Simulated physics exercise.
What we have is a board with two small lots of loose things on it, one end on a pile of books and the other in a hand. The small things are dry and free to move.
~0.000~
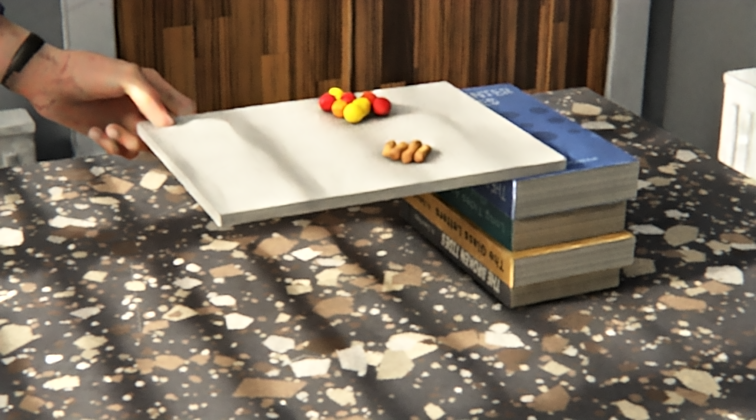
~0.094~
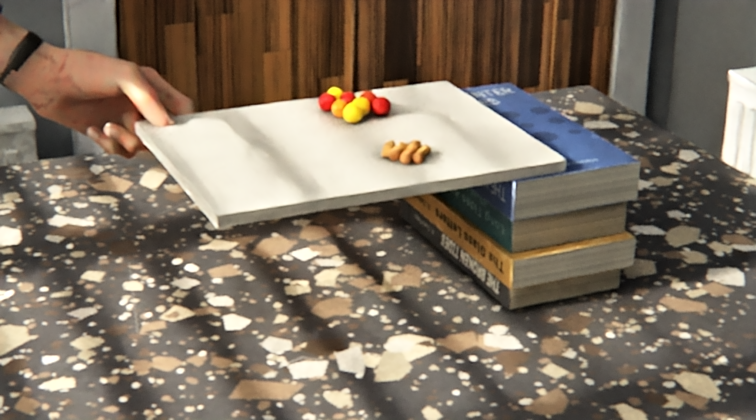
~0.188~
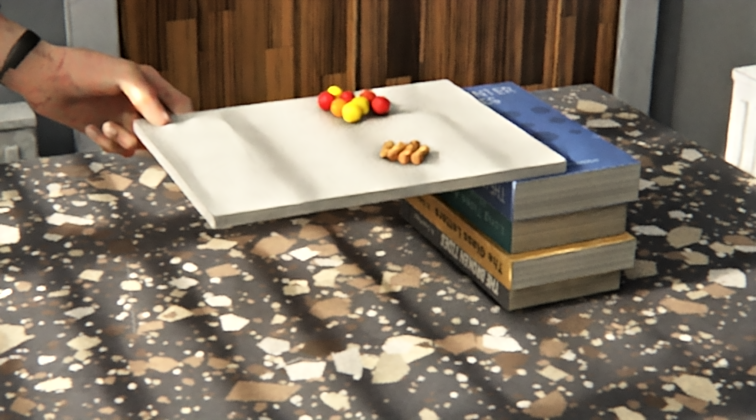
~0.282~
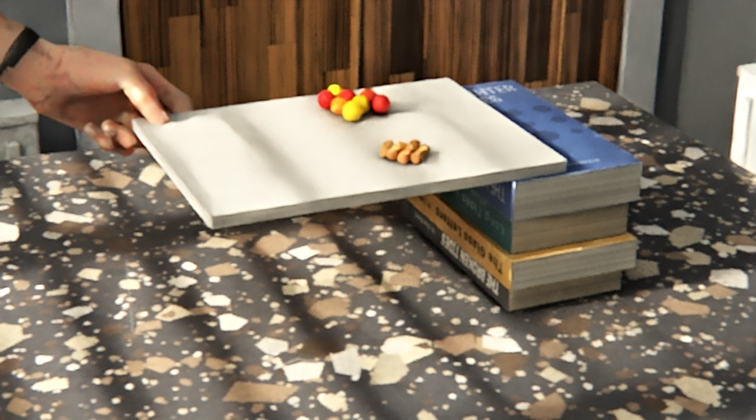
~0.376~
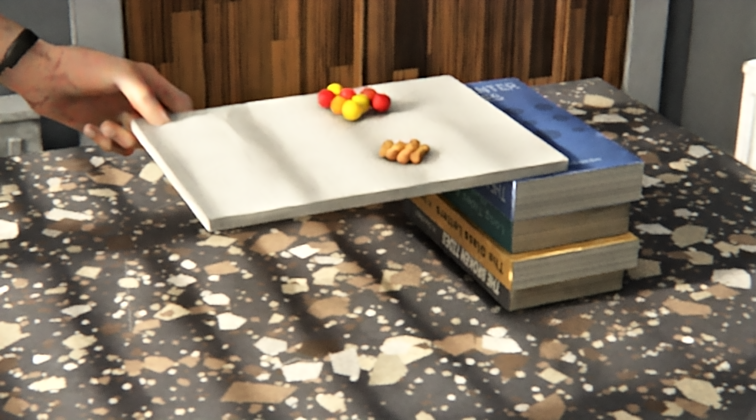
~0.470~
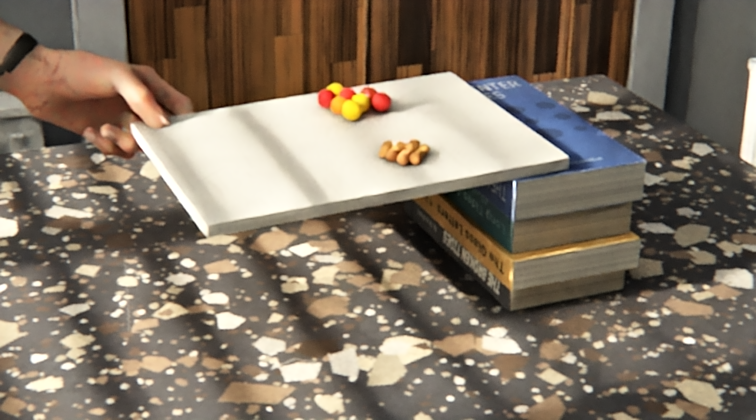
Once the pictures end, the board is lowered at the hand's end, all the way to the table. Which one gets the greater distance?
The longer run belongs to the far handful.
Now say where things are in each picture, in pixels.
In the first frame, held end of the board at (227, 214), level; book pile at (511, 146), nearly half as high as the board is long; near handful at (413, 149), a few roasted chickpeas; far handful at (349, 102), a few gumballs.
In the second frame, held end of the board at (224, 215), level; far handful at (348, 101).
In the third frame, held end of the board at (221, 216), level; near handful at (411, 150).
In the fourth frame, held end of the board at (219, 216), level; far handful at (348, 99).
In the fifth frame, held end of the board at (217, 219), down by 1°; near handful at (411, 149).
In the sixth frame, held end of the board at (215, 224), down by 2°; book pile at (515, 142); near handful at (410, 149), not moving; far handful at (348, 98), not moving.
Around 0.85 s, board sloping at 10°; near handful all still on the board; far handful all still on the board.
Around 1.33 s, board sloping at 20°; near handful all still on the board; far handful mostly less than half a board's length out.
Around 1.84 s, board resting at 29°; near handful mostly less than half a board's length out; far handful mostly one to two board lengths out.
Finally (3.8 s), board resting at 29°; near handful mostly less than half a board's length out; far handful mostly more than two board lengths out, about two thirds gone off the table; the far handful has gone farther.
